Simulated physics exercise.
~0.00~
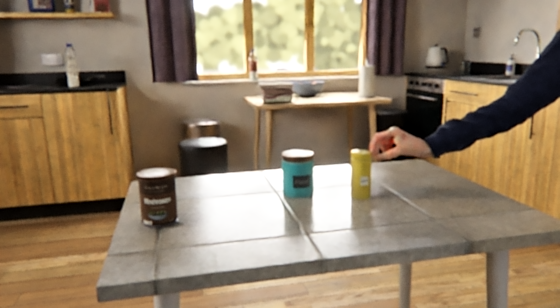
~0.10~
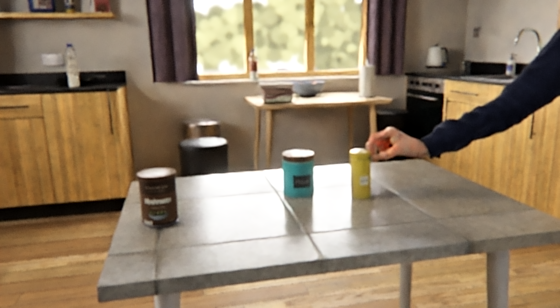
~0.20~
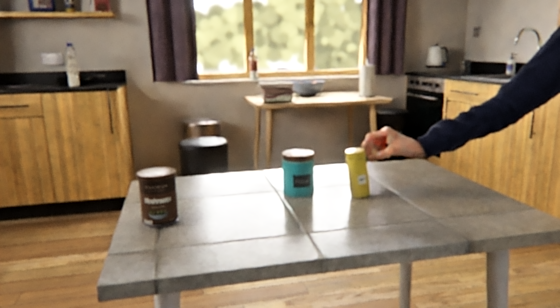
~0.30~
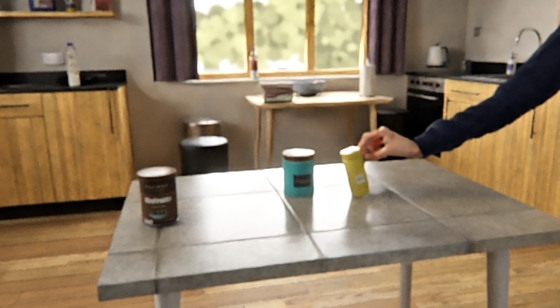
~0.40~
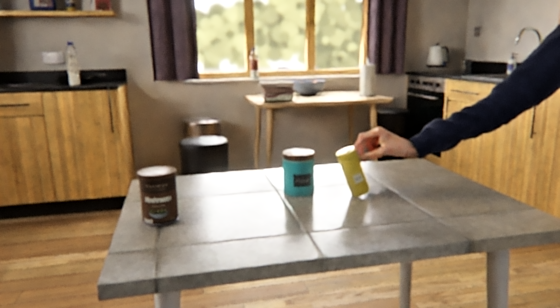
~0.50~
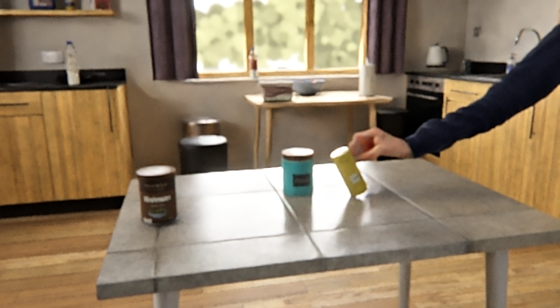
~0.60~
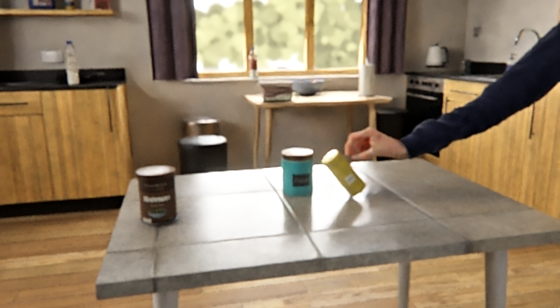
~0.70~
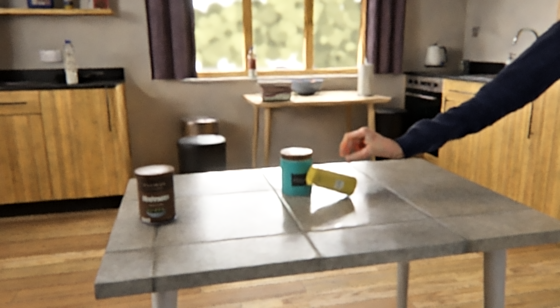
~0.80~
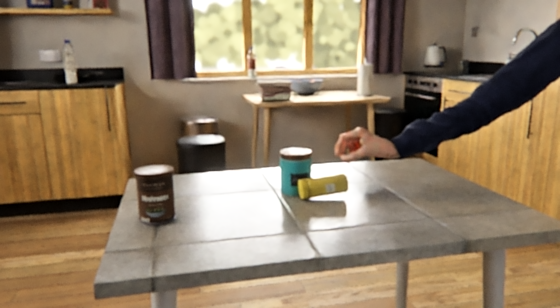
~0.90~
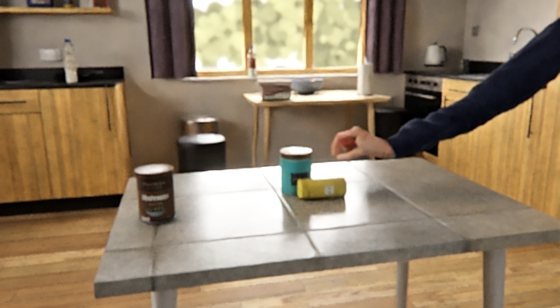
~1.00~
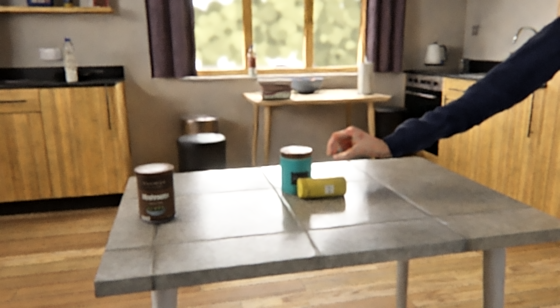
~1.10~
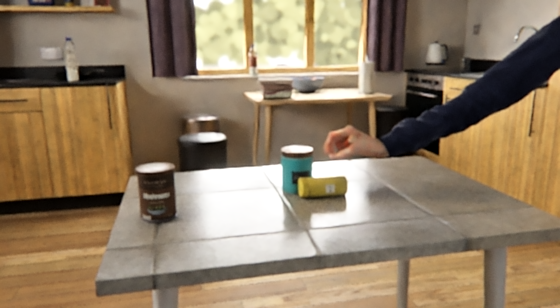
In a kitchen, a hand pushing a yellow shaker leftward until it topples onto its side beside a turquoise jar, brown tin standing.
